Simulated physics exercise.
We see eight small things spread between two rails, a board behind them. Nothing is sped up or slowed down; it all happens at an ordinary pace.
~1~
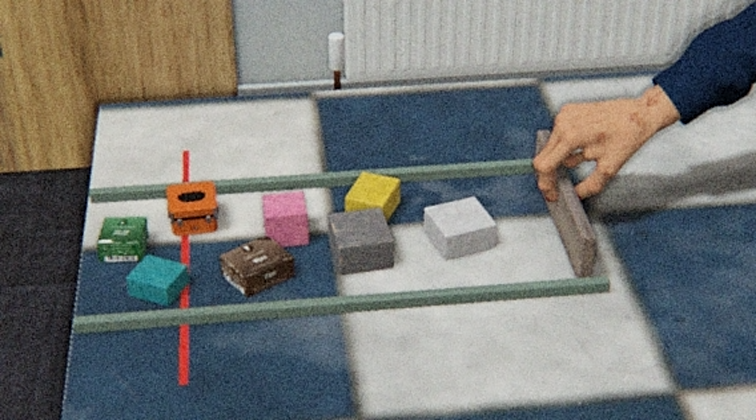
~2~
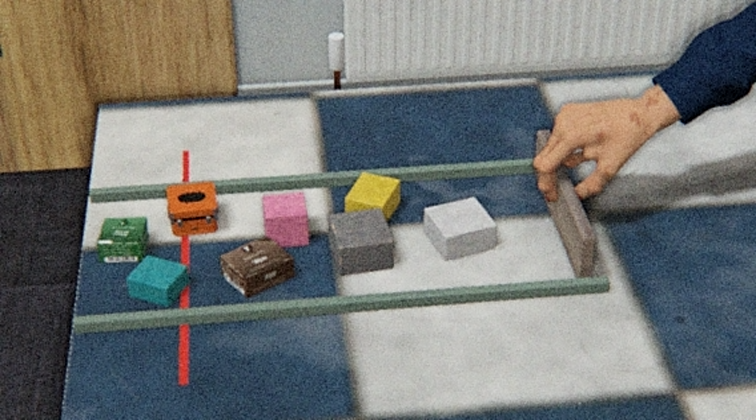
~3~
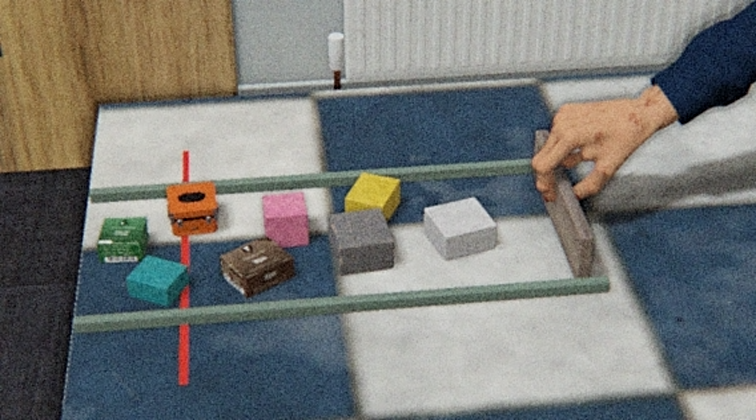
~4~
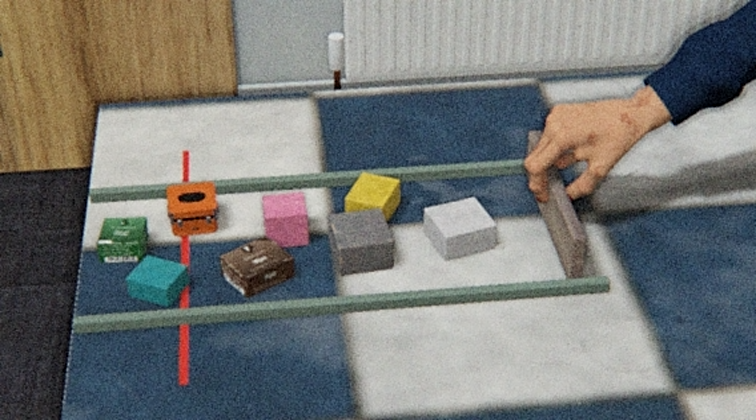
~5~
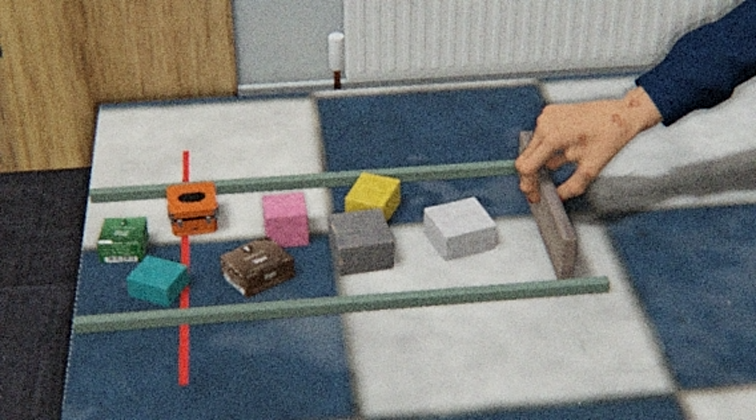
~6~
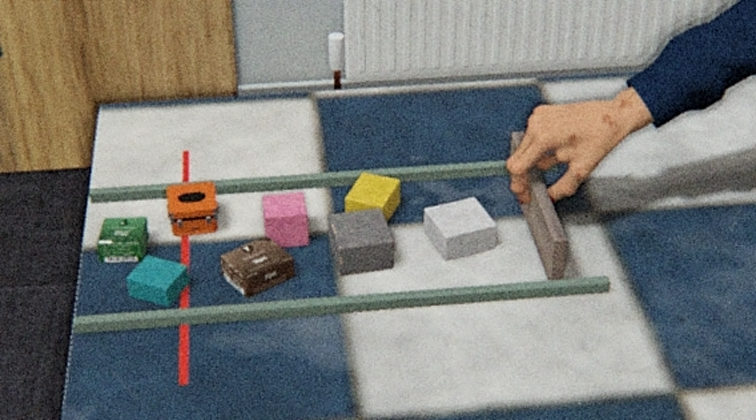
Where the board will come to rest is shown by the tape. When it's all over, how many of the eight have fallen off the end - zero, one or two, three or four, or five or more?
Three or four have fallen off.
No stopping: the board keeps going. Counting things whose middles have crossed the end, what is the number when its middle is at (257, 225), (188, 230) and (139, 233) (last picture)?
Respectively 1, 4 and 6.
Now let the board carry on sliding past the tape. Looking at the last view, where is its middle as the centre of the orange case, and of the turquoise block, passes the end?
Its middle is about (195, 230) and about (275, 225).
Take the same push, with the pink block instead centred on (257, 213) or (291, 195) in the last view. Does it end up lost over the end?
Placed there, the pink block keeps its spot, and in the other spot it keeps its spot.
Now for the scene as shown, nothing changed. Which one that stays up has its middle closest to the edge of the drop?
That's the grey block, it ends up nearest.
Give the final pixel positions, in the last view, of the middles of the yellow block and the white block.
The yellow block stops around (152, 211); the white block around (156, 248).
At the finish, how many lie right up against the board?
Number: 2.
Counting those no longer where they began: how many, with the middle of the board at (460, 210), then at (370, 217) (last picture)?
I get 1 at the one place and 5 at the other.
Soon after, none off yet; green box at rest near (124, 240); turquoise block at rest near (158, 281); orange case at rest near (193, 210).
In the end, the number that fall off is three or four; gone, brown box, orange case, turquoise block and green box.
